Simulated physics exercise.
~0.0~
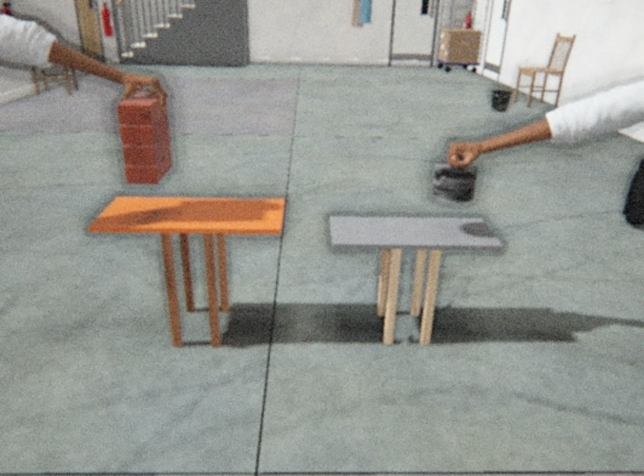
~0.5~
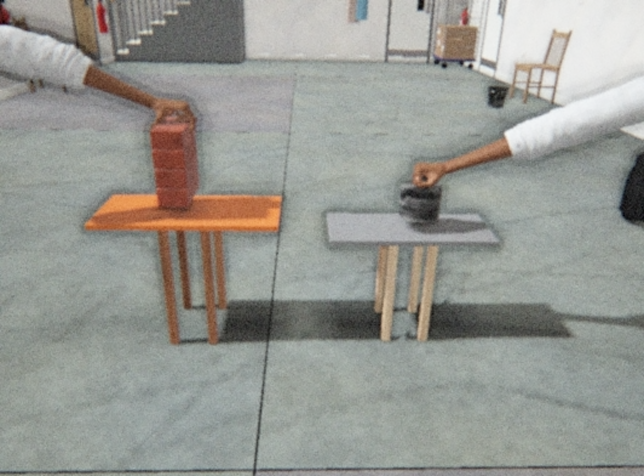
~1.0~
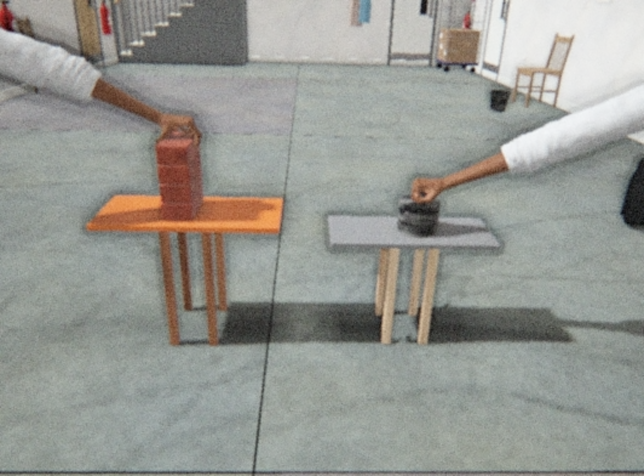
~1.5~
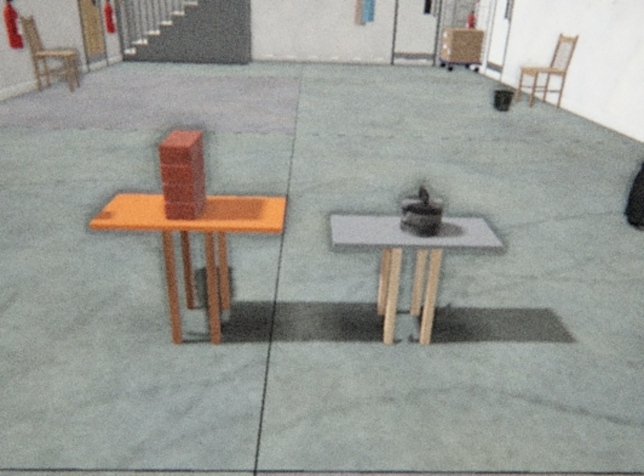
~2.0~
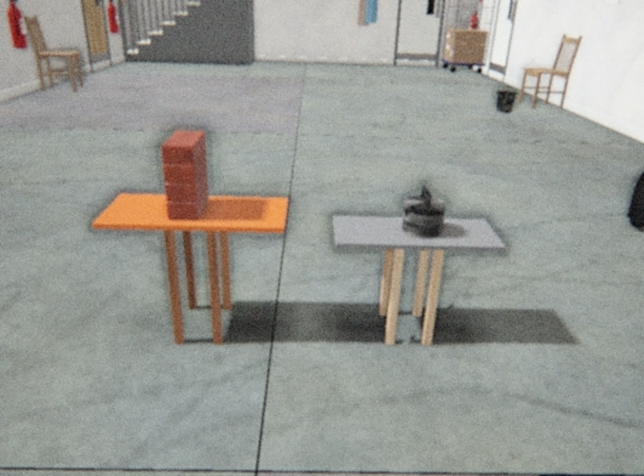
At first, two hands reach in from opposite sides of a room with a grey floor, the left one holding a stack of red bricks above an orange stand and the right one holding a dark, rounded object above a grey trestle. The bricks move right and down while the dark object moves left and down. Both then sink slightly lower, coming to rest on the tabletops. The hands let go and draw back out of view. At the end, both loads sit still, and the orange stand and grey trestle remain steady and upright on their feet.
